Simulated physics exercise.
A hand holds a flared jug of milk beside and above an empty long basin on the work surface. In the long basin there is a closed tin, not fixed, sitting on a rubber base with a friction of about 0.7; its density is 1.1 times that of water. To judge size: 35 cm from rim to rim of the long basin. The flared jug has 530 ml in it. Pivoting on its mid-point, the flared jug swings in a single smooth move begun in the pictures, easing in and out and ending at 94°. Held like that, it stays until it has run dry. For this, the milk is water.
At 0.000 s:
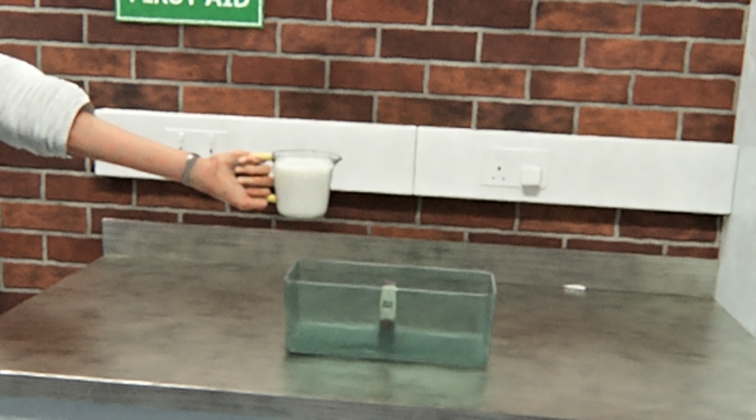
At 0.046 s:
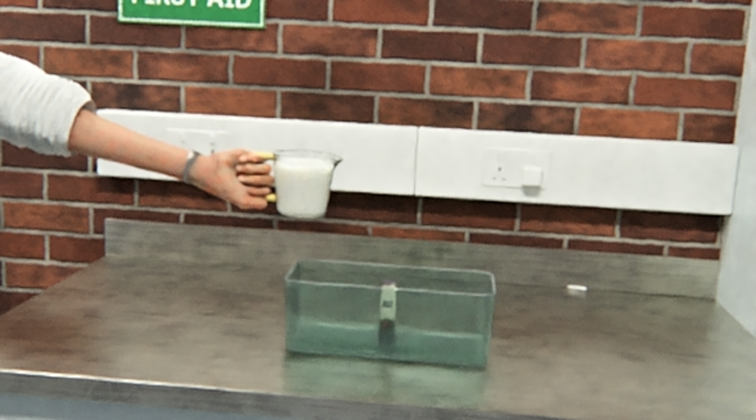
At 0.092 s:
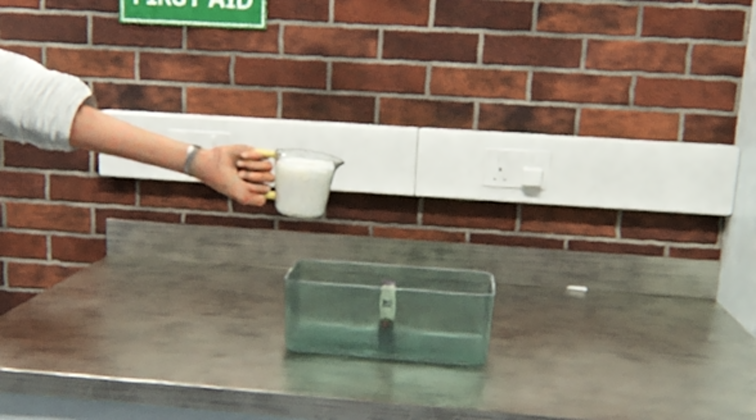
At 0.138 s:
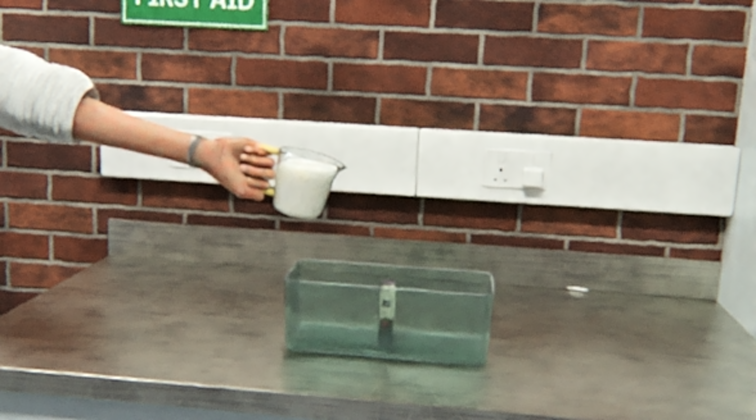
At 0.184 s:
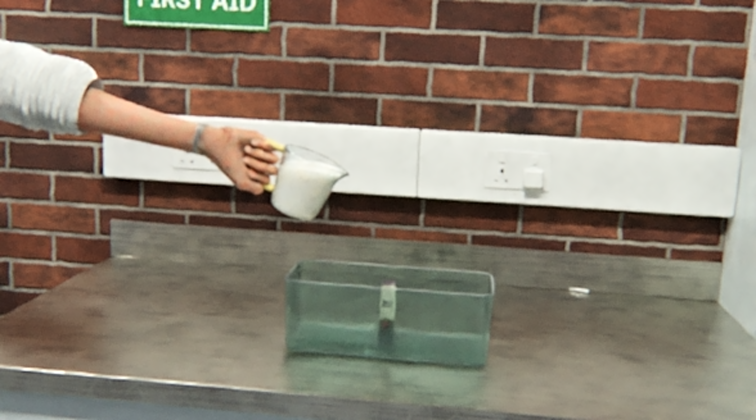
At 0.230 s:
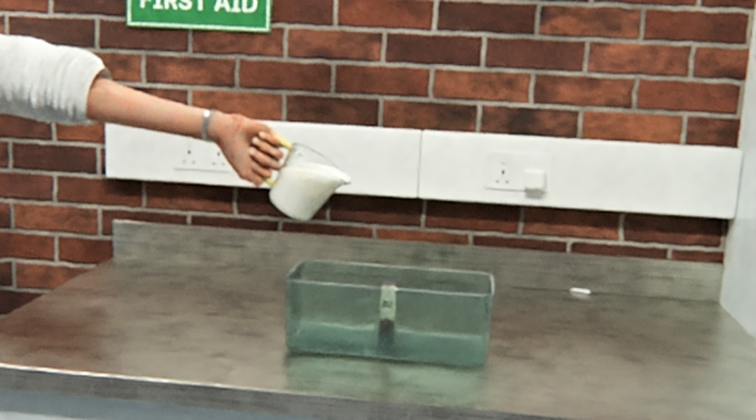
A hand held a glass jug of milk above and to the left of a clear rectangular basin on a metal worktop, then smoothly tilted the jug to the right, its spout dipping lower.
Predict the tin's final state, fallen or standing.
I predict it is fallen.
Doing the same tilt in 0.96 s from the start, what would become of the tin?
In that case the tin overturns.
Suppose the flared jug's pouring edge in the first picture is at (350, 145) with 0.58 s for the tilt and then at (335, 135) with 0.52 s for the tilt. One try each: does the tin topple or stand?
First it tips over; then it tips over.
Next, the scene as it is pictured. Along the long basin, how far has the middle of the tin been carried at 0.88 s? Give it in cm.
Some 9 cm.
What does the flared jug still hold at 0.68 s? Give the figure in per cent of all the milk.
14 per cent or thereabouts.
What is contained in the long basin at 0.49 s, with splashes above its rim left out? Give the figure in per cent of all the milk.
Around 16 percent.
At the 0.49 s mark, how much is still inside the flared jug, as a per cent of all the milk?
Around 52 in a hundred.
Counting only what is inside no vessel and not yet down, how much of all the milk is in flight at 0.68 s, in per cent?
It comes to some 20 percent of the total.
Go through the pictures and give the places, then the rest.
In the first frame, tilt 0°; pouring edge (343, 158); surface from (276, 162) to (334, 166); the long basin's rim runs from (292, 271) to (494, 285); the tin's top is at (389, 285).
In the second frame, tilt 1°; pouring edge (344, 159); surface from (277, 161) to (334, 166).
In the third frame, tilt 5°; pouring edge (345, 162); surface from (278, 160) to (335, 167).
In the fourth frame, tilt 12°; pouring edge (347, 167); surface from (281, 161) to (338, 169).
In the fifth frame, tilt 20°; pouring edge (350, 174); surface from (283, 163) to (343, 171).
In the sixth frame, tilt 30°; pouring edge (351, 183); surface from (282, 170) to (343, 176); 1 per cent is over the edge.
After 0.49 s the tilt is 87° and 52 per cent is still to pour; the tin stands where it began.
After 0.68 s the tilt is 94° and 15 per cent is still to pour; the tin leans 33°.
After 0.88 s the tilt is 94° and 3 per cent is still to pour; the tin lies on its side.
After 1.10 s the tilt is 94° and 1 per cent is still to pour; the tin lies on its side.
In the end the tin lies on its side.
